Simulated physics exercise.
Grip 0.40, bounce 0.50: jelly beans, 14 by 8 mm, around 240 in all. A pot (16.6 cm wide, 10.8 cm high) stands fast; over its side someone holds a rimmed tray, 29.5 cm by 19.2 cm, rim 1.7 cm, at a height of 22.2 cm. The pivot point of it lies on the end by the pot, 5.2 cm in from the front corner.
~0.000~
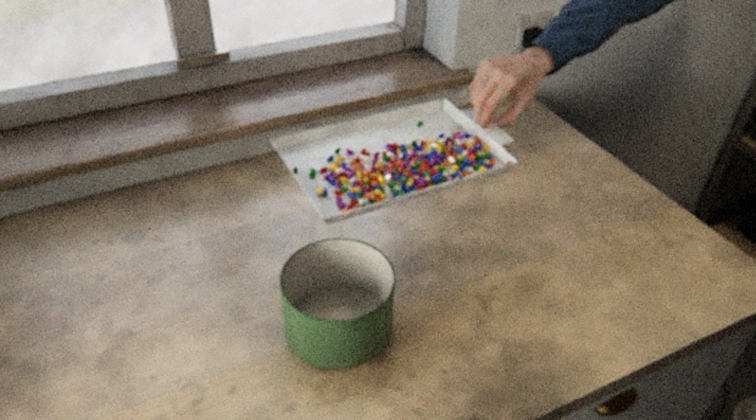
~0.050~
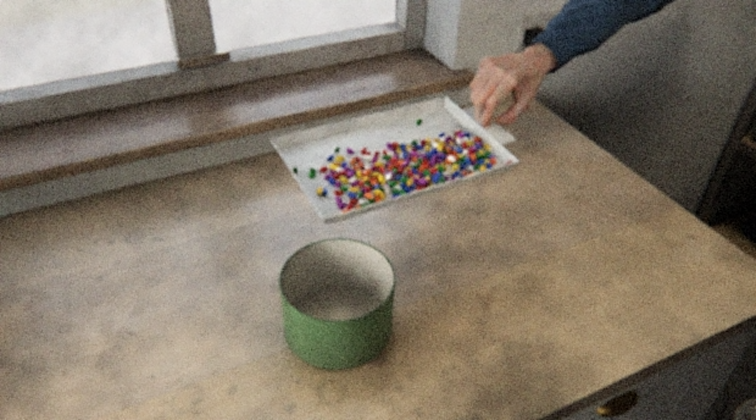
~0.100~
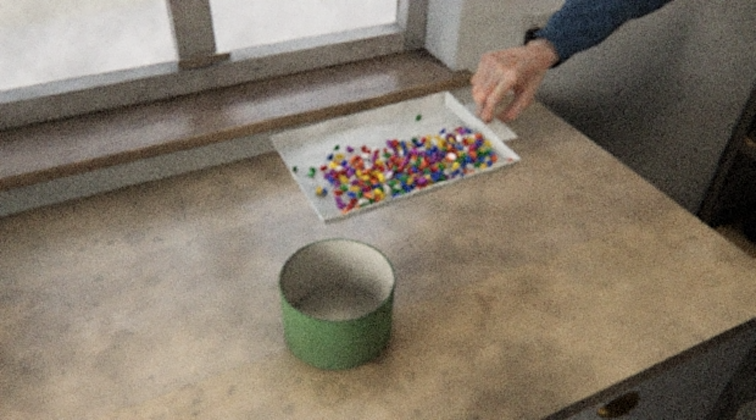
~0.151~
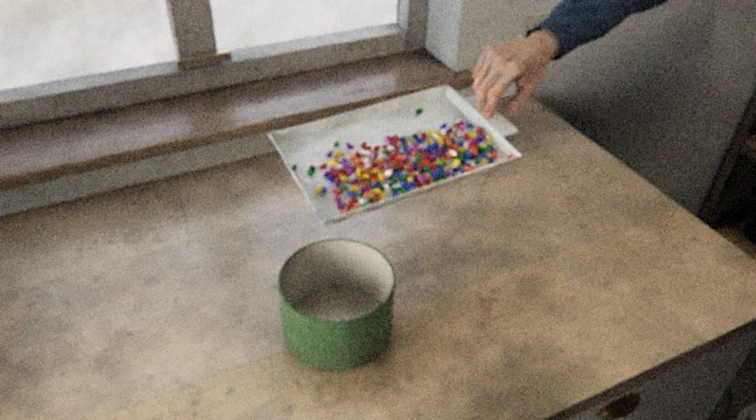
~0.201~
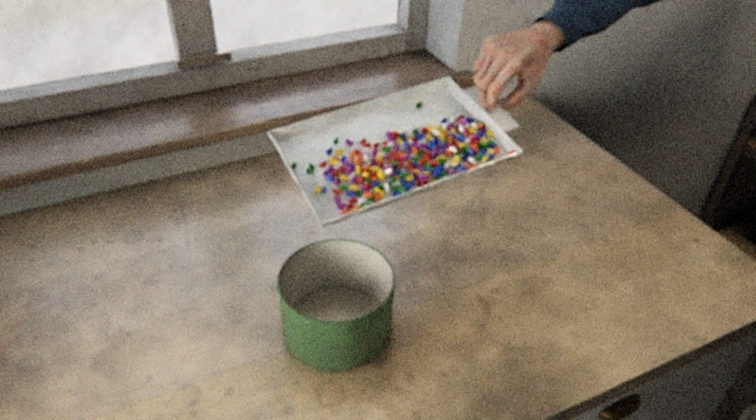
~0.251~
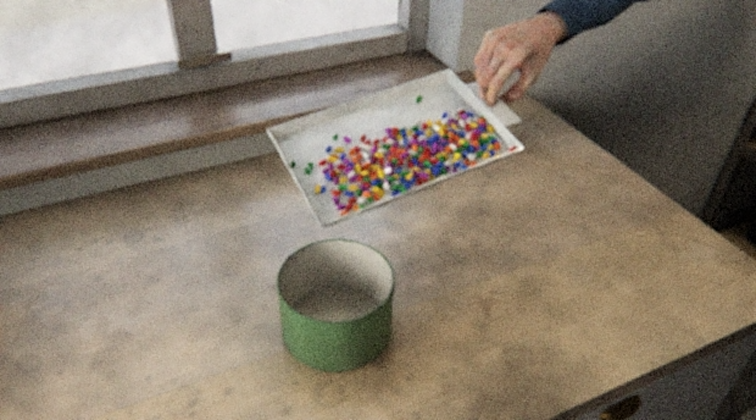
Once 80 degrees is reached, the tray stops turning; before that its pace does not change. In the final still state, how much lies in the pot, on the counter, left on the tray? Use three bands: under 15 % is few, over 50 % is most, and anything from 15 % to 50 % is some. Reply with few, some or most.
Pot: Most, counter: Few, left on the tray: Few.
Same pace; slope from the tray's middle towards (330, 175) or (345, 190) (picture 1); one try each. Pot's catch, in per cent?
Roughly 30 % for the first direction, roughly 75 % for the second.
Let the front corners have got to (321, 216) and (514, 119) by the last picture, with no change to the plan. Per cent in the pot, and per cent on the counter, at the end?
You'd end with pot at 20 and counter at 80.
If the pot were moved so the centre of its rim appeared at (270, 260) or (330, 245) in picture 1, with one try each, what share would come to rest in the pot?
I'd say close to 10 percent for the first spot and 0 percent for the second.
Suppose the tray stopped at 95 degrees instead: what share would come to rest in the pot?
Roughly 95 percent.
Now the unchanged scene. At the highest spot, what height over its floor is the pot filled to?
Close to 3.0 cm up.
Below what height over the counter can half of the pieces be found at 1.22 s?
The halfway mark is near 22 cm.
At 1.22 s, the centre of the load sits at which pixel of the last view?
Approx. (344, 227).
After 0.83 s, tilt 43 degrees; the tray holds 100 %, the pot 0 %.
Then, at 1.22 s, tilt 65 degrees; the tray holds 60 %, the pot 20 %.
Then, at 1.69 s, tilt 80 degrees; the tray holds 0 %, the pot 95 %.
In the end, at 2.4 s, pot 95 %, counter 5 %, tray 0 %.
